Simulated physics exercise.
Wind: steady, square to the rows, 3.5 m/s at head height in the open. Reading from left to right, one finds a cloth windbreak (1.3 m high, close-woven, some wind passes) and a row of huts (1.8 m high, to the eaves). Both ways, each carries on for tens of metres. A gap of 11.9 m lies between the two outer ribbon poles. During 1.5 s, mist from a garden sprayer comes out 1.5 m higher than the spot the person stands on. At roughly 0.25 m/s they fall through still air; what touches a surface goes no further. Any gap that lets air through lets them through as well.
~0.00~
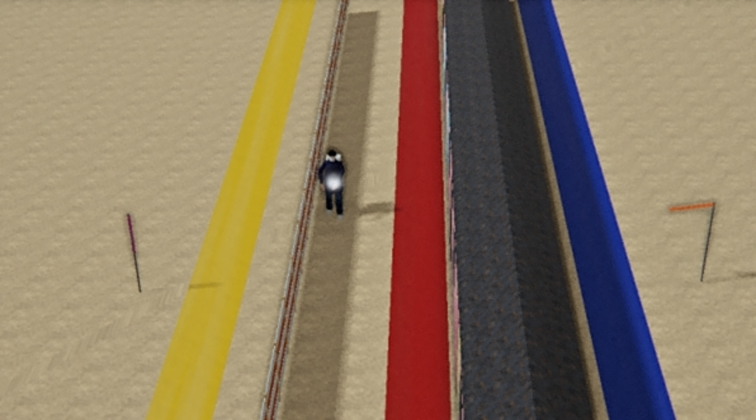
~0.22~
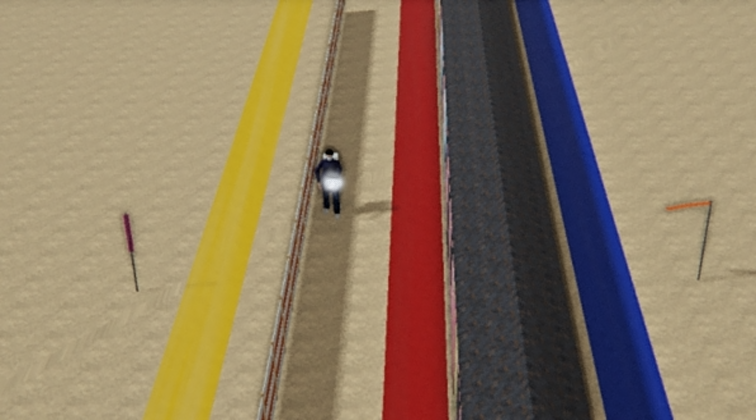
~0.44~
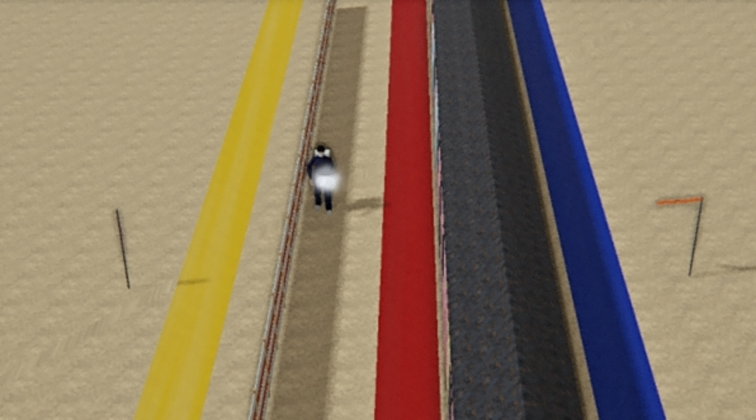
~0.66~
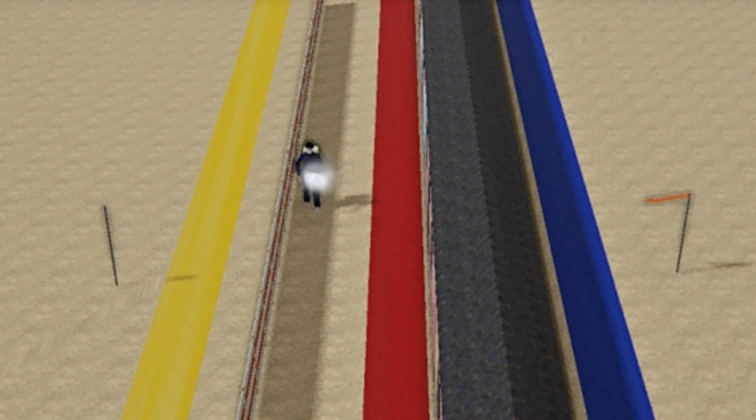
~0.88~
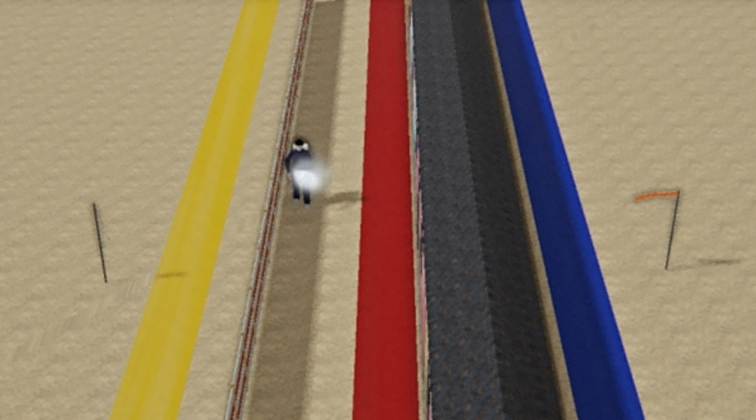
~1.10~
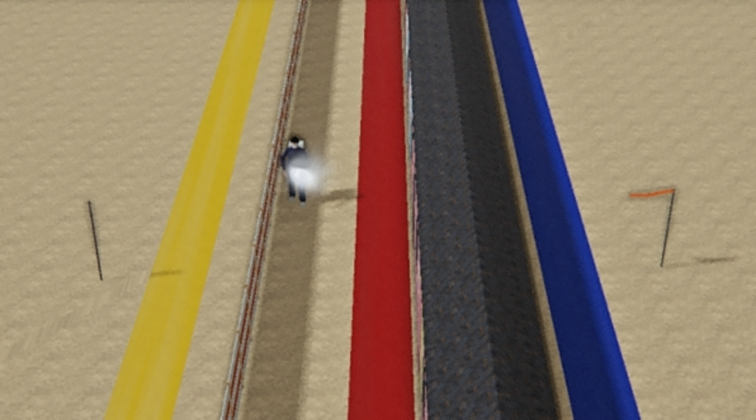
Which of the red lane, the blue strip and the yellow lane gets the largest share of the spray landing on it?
The red one.
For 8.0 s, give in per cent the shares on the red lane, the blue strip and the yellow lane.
The shares come to around 5 percent red, 0 percent blue, 0 percent yellow.
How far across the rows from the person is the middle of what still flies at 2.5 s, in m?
About 0.5 m.
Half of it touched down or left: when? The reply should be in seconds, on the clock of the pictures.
Estimated time: Near 9.0 s.
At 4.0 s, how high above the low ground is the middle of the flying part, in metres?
The middle is at about 1.0 m above the low ground.
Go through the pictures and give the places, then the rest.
The first picture shows the left ribbon ends at (134, 253), hanging almost straight, the spray in the air spans x = 330 to 340 around y = 180 and it comes from (334, 179).
The second picture shows the right ribbon ends at (666, 209), leaning 80 degrees to the left, the spray in the air spans x = 325 to 340 around y = 180, the red one passes (416, 275), the blue one passes (603, 277) and the yellow one passes (218, 274).
The third picture shows the spray in the air spans x = 320 to 335 around y = 180 and the top of the cloth windbreak crosses (294, 184).
The fourth picture shows the right ribbon ends at (645, 201), leaning 80 degrees to the left, the spray in the air spans x = 305 to 330 around y = 175, the red one passes (397, 209), the blue one passes (567, 209) and the yellow one passes (215, 208).
The fifth picture shows the spray in the air spans x = 295 to 320 around y = 175.
The sixth picture shows the right ribbon ends at (630, 196), leaning 80 degrees to the left, the spray in the air spans x = 290 to 320 around y = 170 and the top of the row of huts crosses (462, 127).
After 2.5 s, 100 % is in the air or yet to come; 0 % lies on the red lane, 0 % on the blue strip and 0 % on the yellow lane; the middle of what still flies is 1.2 m above the low ground, near (316, 178).
After 4.0 s, 99 % is in the air or yet to come; 0 % lies on the red lane, 0 % on the blue strip and 0 % on the yellow lane; the middle of what still flies is 1.1 m above the low ground, near (329, 186).
After 8.0 s, 60 % is in the air or yet to come; 6 % lies on the red lane, 0 % on the blue strip and 0 % on the yellow lane; the middle of what still flies is 1.0 m above the low ground, near (355, 188).
After 20.0 s, 10 % is in the air or yet to come; 30 % lies on the red lane, 0 % on the blue strip and 0 % on the yellow lane; the middle of what still flies is 1.4 m above the low ground, near (305, 175).
After 45.0 s, 0 % is in the air or yet to come; 33 % lies on the red lane, 0 % on the blue strip and 0 % on the yellow lane.
